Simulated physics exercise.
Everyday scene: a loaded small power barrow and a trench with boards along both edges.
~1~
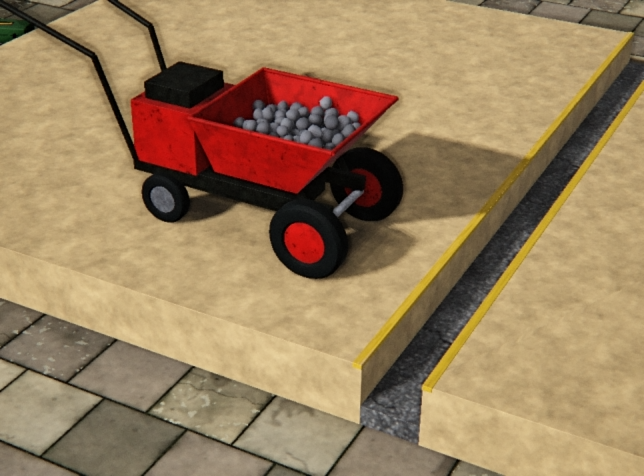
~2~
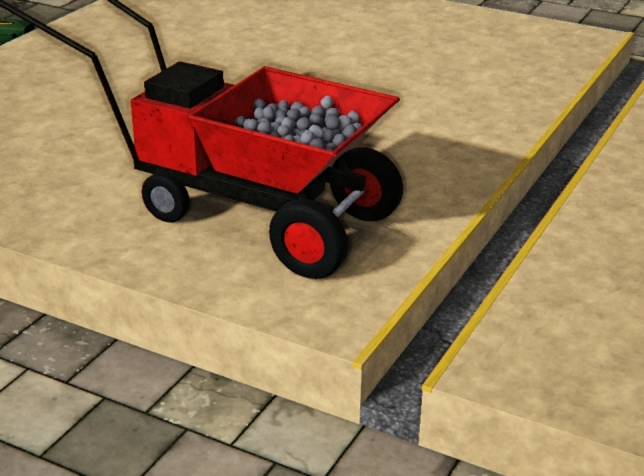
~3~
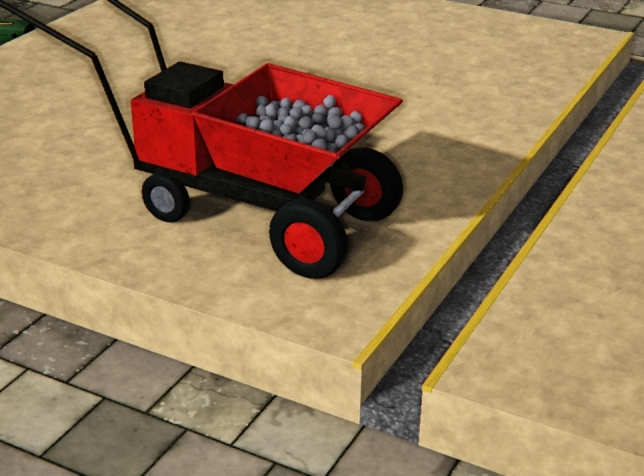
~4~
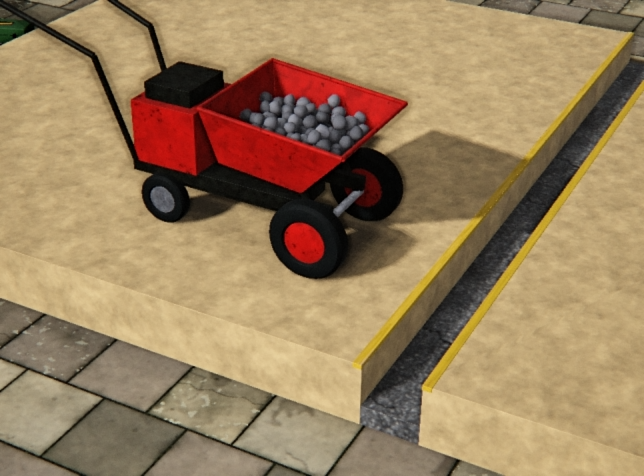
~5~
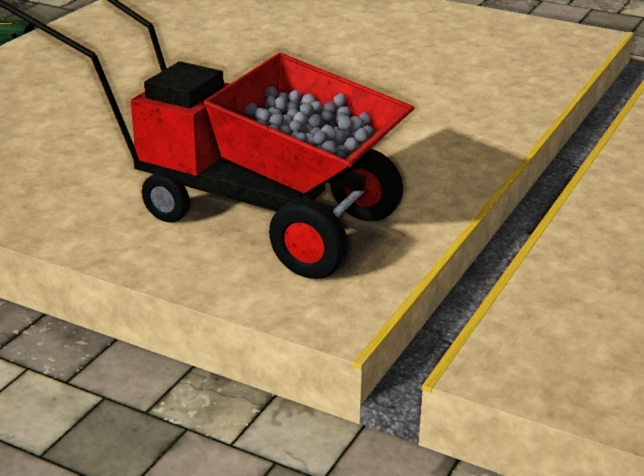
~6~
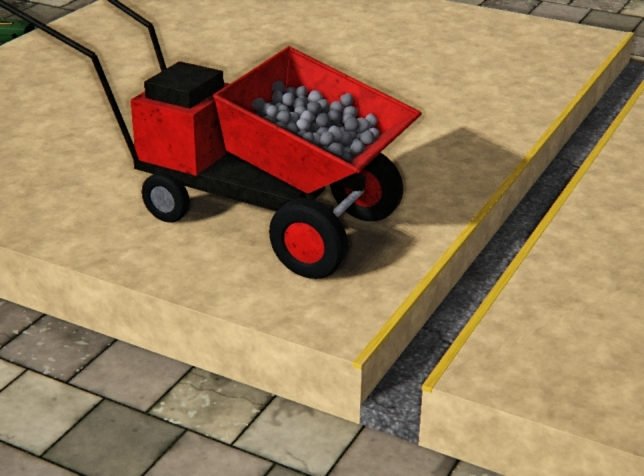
The clip opens on a red power barrow loaded with round grey cobbles, standing on a pale slab left of a narrow trench with yellow edges. The wheels stay still while the skip starts to tilt slightly toward the trench, then steepens gradually until it is clearly tipped, the cobbles still inside.
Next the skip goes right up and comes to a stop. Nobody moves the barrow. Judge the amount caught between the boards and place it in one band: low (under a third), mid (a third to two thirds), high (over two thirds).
High.
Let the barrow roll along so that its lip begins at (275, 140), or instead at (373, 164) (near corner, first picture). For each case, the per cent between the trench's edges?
First spot: About 30 percent; second spot: About 40 percent.
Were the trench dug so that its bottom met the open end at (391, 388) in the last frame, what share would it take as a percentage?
Roughly 80 in a hundred.
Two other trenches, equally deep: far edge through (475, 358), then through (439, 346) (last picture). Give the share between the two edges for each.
Well, it'd be something like 100 per cent the first time and 80 per cent the second.
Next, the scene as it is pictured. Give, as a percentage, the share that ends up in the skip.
Around 0 %.
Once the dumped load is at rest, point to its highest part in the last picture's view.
Summit once settled: About (548, 315).
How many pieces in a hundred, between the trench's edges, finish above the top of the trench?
The answer is close to 0 per cent.
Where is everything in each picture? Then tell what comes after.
The first picture shows lip of the skip near (332, 154), level; top of the load near (303, 124), round cobbles; first edge of the trench near (385, 330); far edge near (453, 351), the trench under half as wide as the skip, and about as deep as wide.
The second picture shows lip of the skip near (334, 154), level; top of the load near (288, 124).
The third picture shows lip of the skip near (337, 156), tipped barely; top of the load near (290, 123).
The fourth picture shows lip of the skip near (342, 159), tipped a little; top of the load near (295, 121).
The fifth picture shows lip of the skip near (349, 164), tipped a little; top of the load near (286, 122).
The sixth picture shows lip of the skip near (357, 170), tipped clearly; top of the load near (284, 111); first edge of the trench near (385, 330); far edge near (453, 351).
Shortly afterwards, skip tipped steeply; the whole lot in the skip.
Next, skip tipped right over; all but a few in the skip; only a few in or heaped over the trench.
Some moments later, skip tipped right over; near a quarter in the skip; the bulk in or heaped over the trench; only a few beyond it.
In the end, skip tipped right over; all but a few in or heaped over the trench; only a few beyond it.
